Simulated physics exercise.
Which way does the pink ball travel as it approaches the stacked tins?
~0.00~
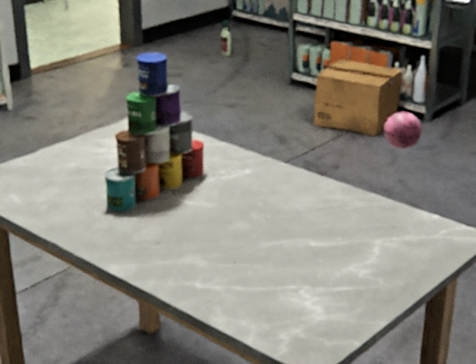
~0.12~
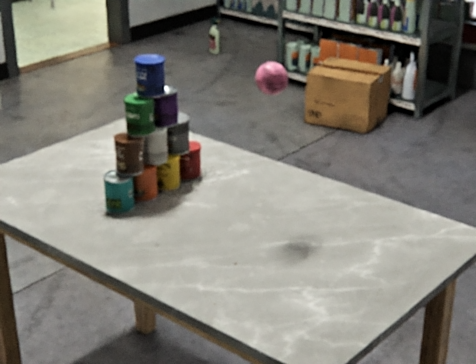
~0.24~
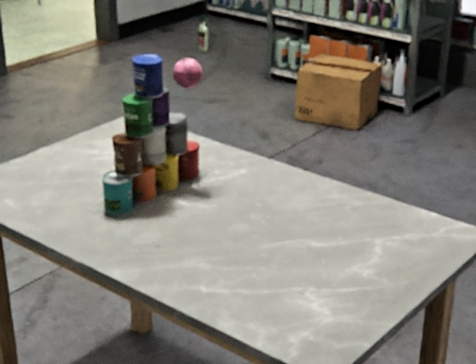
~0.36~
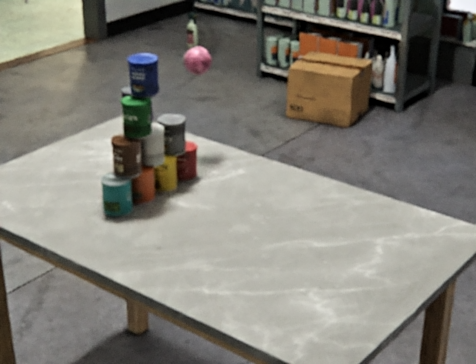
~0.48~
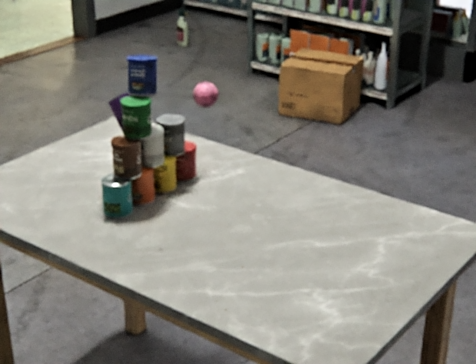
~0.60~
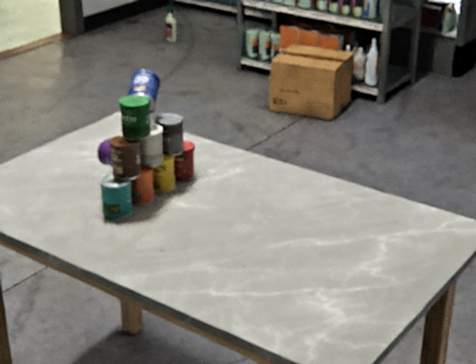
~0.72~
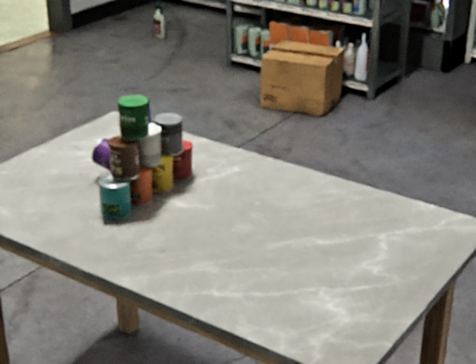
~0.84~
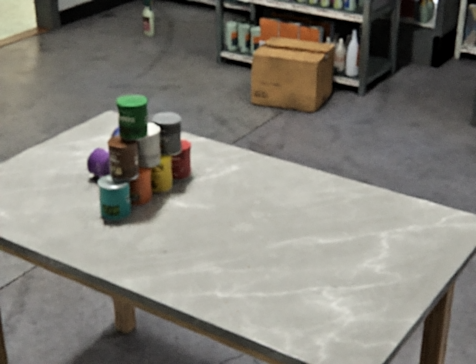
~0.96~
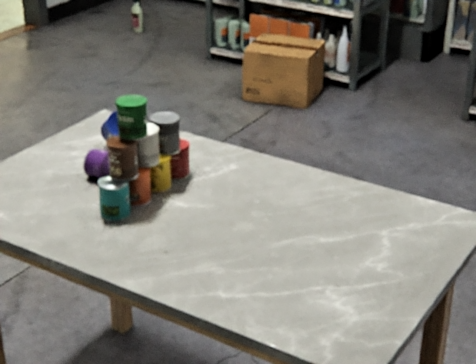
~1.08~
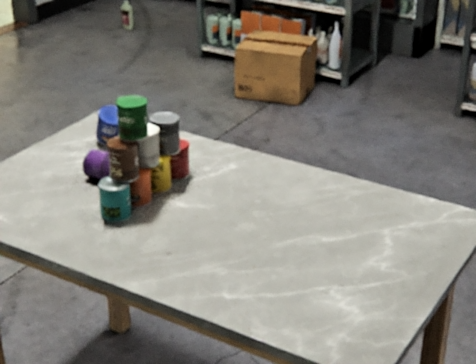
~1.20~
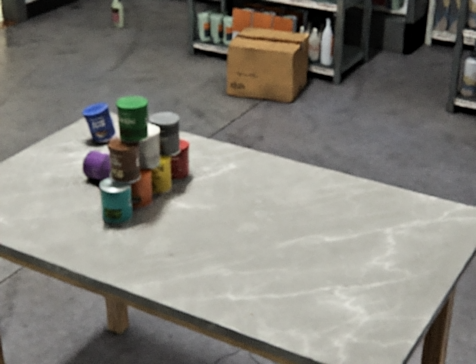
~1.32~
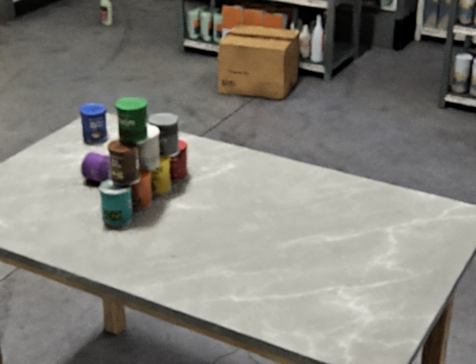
The pink ball moves to the left as it approaches the stacked tins.
On a pale marbled table in a storage room, a pink ball flies left into a stack of colourful tins, knocking out the purple one before dropping from sight; the blue tin falls from the top and ends upright beside the remaining stack, with the purple tin on its side.
